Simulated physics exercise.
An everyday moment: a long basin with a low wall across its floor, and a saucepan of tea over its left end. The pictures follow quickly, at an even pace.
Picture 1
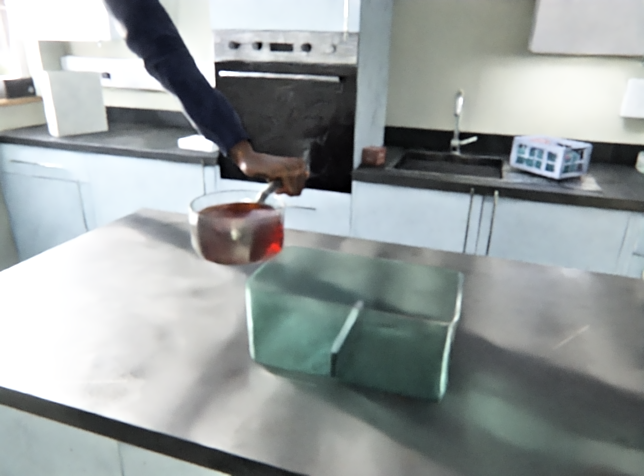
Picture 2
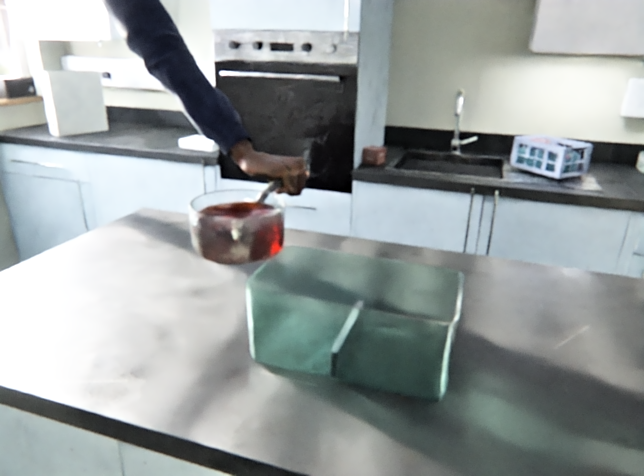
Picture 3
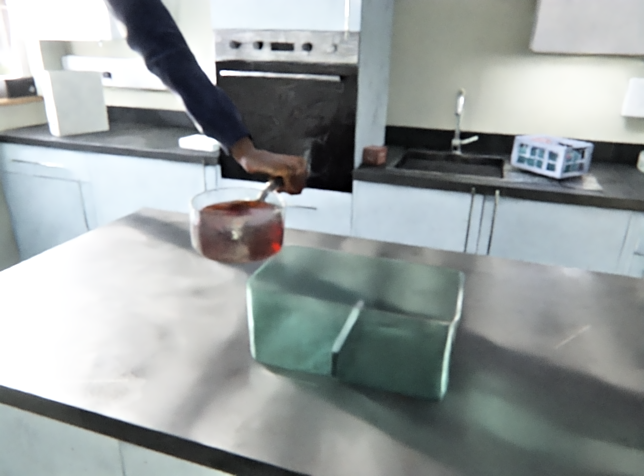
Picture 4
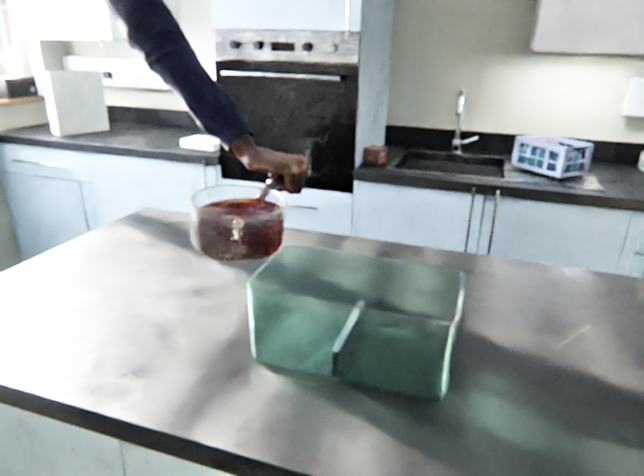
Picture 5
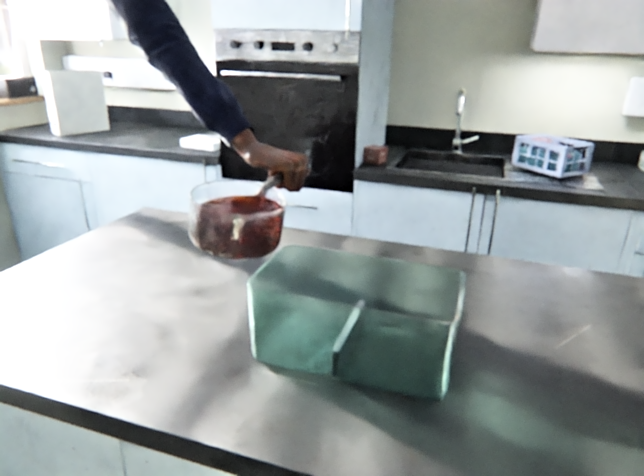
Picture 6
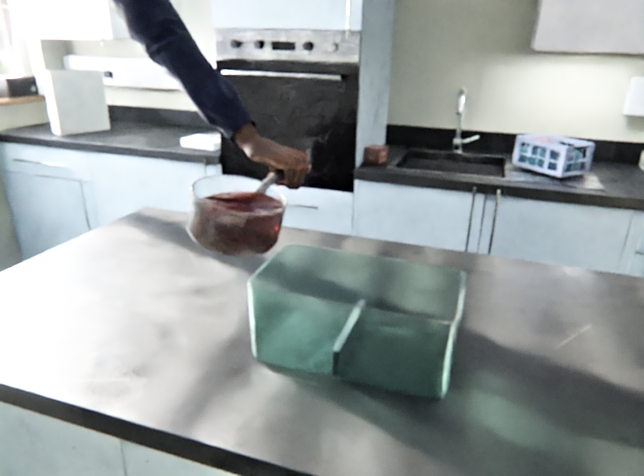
In a kitchen, a hand slightly tilts a clear pan of reddish-brown liquid above a divided glass basin.
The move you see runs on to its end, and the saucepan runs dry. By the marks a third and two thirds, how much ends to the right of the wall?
It comes to between a third and two thirds.
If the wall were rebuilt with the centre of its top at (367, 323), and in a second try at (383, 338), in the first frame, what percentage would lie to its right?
The first gives 5 %, the second 15 %.
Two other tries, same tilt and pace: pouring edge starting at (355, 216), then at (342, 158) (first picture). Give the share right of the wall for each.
About 80 and 70 per cent.
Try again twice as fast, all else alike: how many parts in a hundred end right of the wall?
It comes to 50 per cent or so.
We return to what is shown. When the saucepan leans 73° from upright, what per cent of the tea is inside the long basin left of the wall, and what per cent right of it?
Near 10 on the left, 0 on the right.
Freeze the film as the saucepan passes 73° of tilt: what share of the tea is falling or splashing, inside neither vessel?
About 35 per cent.
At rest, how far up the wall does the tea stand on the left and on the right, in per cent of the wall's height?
Left about 40, right about 40.
A moment on, the saucepan is tipped part way and 58 per cent is still to pour, 9 is left of the wall and 0 right of it.
Next, the saucepan is tipped right over and 6 per cent is still to pour, 34 is left of the wall and 48 right of it.
Then the saucepan is tipped right over and 0 per cent is still to pour, 51 is left of the wall and 47 right of it.
Later the saucepan is tipped right over and 0 per cent is still to pour, 51 is left of the wall and 48 right of it.
At rest 51 per cent lies left of the wall, 48 right of it and 1 outside.
